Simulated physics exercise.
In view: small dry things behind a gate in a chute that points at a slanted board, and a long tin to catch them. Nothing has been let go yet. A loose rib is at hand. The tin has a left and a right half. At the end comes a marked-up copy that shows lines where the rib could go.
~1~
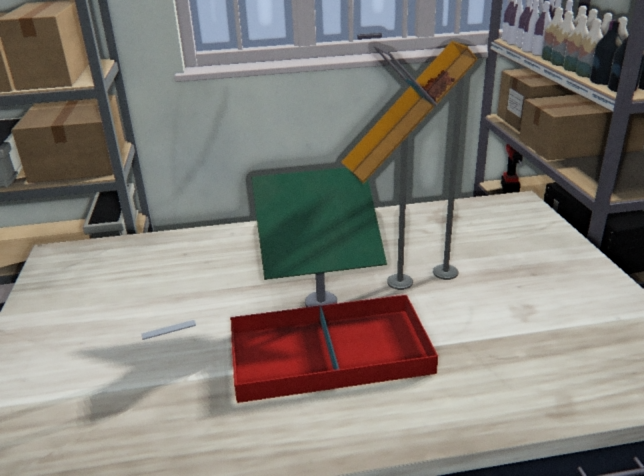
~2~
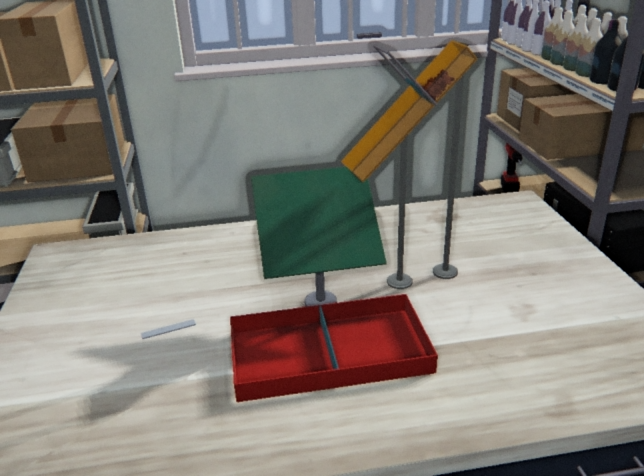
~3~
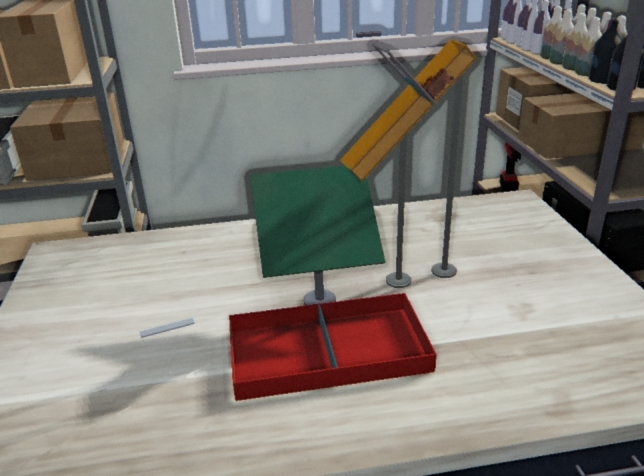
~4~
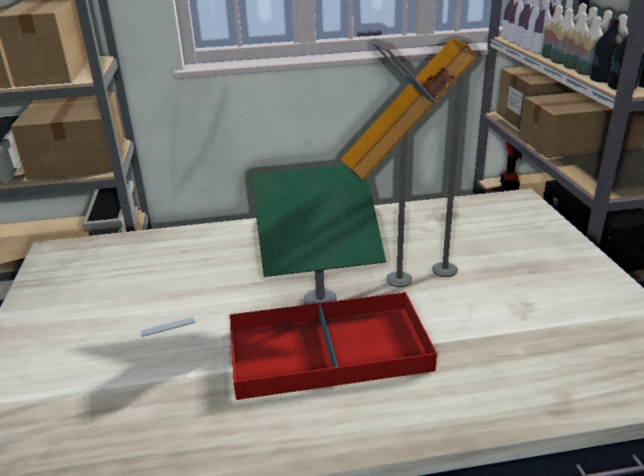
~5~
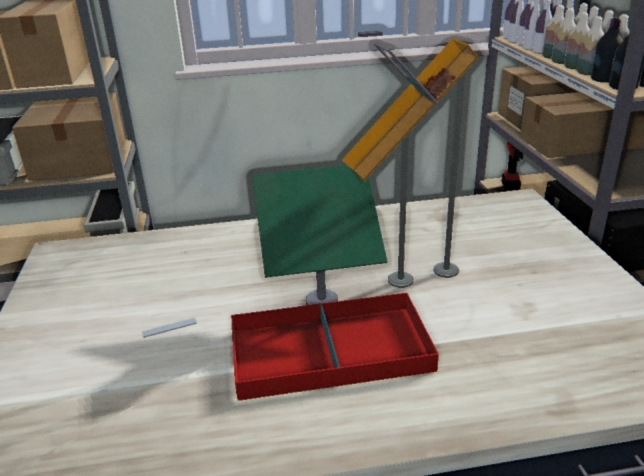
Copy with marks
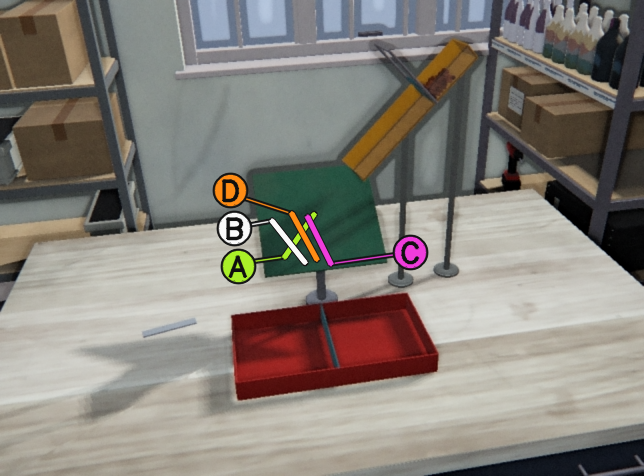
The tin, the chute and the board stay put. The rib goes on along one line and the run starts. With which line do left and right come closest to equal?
B beats the others.
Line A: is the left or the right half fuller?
The left half.
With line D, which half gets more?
Right.
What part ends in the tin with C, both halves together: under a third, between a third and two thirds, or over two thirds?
Line C gives over two thirds.
On the marked copy, line A from (314, 214) to (284, 256); line B from (272, 220) to (305, 262); line C from (307, 217) to (330, 263); line D from (291, 213) to (316, 259).
With A, of what is caught, nearly all in the left half, a small part in the right.
With B, of what is caught, about two thirds in the left half, about a third in the right.
With C, of what is caught, a small part in the left half, most in the right.
With D, of what is caught, a small part in the left half, most in the right.
